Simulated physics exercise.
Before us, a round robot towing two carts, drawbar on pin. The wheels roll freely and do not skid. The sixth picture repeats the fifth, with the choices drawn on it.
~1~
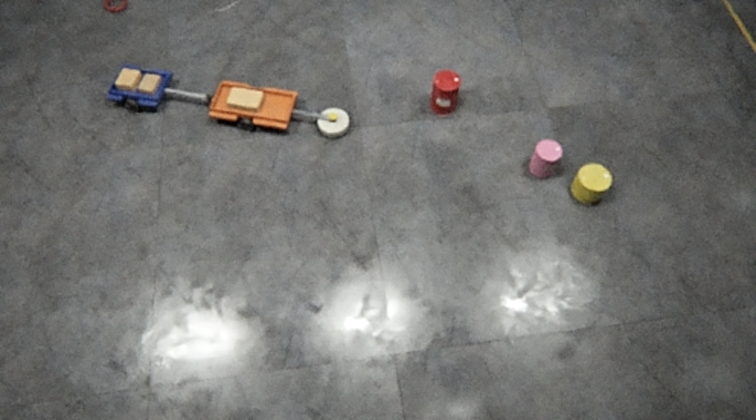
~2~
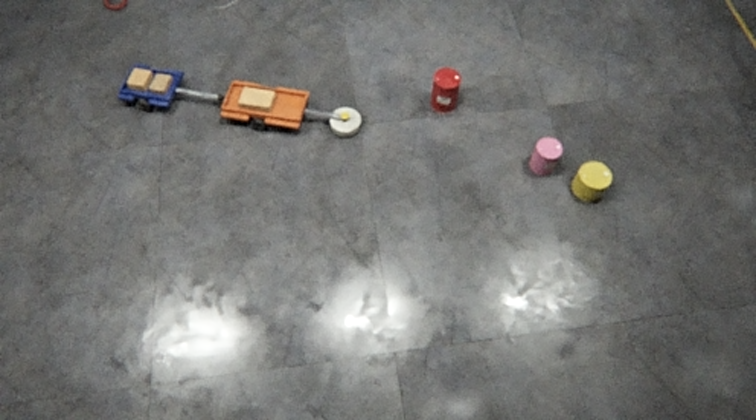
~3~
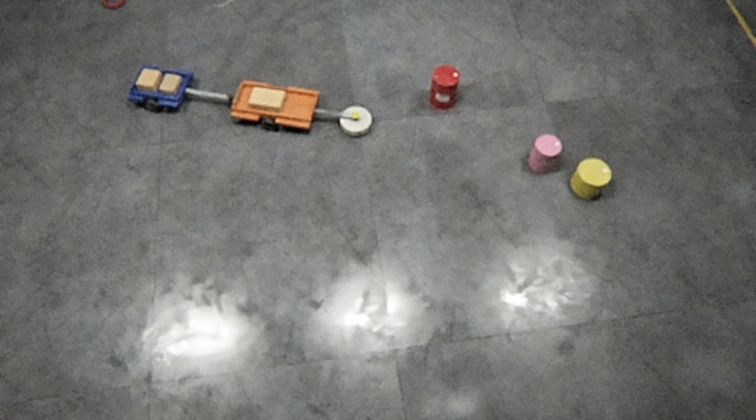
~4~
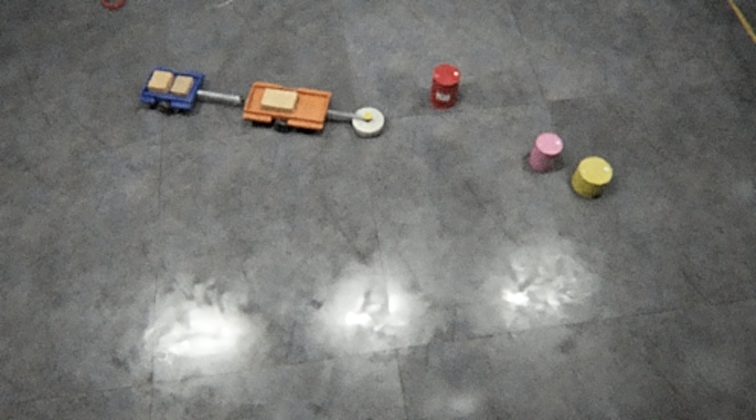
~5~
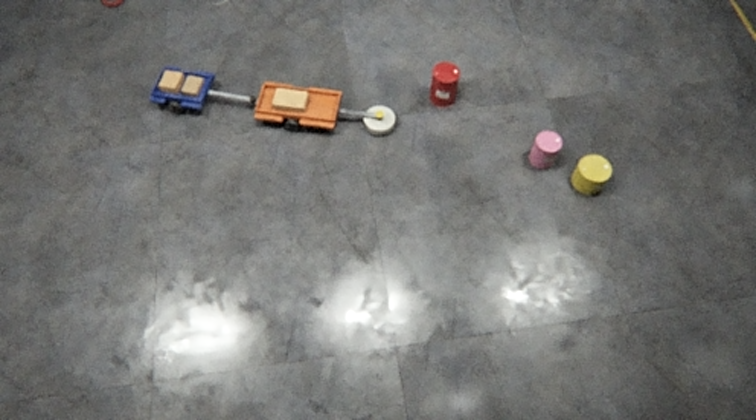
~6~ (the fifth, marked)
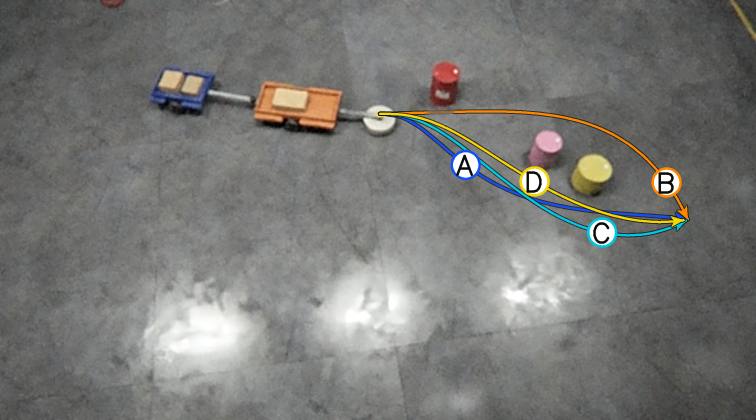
A small round robot slowly tows an orange cart and a blue cart rightward.
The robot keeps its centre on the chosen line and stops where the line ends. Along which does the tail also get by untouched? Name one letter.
Line C does it.
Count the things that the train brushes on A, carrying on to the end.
One.
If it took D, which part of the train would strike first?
The orange cart touches first.
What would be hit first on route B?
It meets the red drum.
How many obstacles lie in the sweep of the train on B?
Three.
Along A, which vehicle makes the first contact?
The orange cart.
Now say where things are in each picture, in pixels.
Red drum (443, 105); yellow tub (587, 190); pink keg (542, 167), in the first frame.
Robot (345, 121); orange cart (265, 103); blue cart (151, 84); pink keg (542, 165), in the second frame.
Robot (356, 120); orange cart (276, 103); blue cart (161, 85); yellow tub (587, 185), in the third frame.
Robot (368, 121); orange cart (288, 104); blue cart (172, 87); red drum (443, 100), in the fourth frame.
Robot (380, 119); orange cart (299, 104); blue cart (183, 87); pink keg (542, 159); red drum (442, 98); yellow tub (588, 181), in the fifth frame.
On the marked copy, A from (380, 114) via (514, 193) to (688, 220); B from (380, 114) via (554, 116) to (688, 220); C from (380, 114) via (520, 192) to (686, 220); D from (380, 114) via (518, 172) to (684, 220).
Following C. Soon after the start, robot (478, 166), last cart (288, 100).
Later, robot (582, 232), last cart (390, 129).
In the end, robot (684, 224), last cart (471, 171); nothing has been touched.
As for the rest, A meets the yellow tub; B meets the red drum, yellow tub and pink keg; D meets the yellow tub.
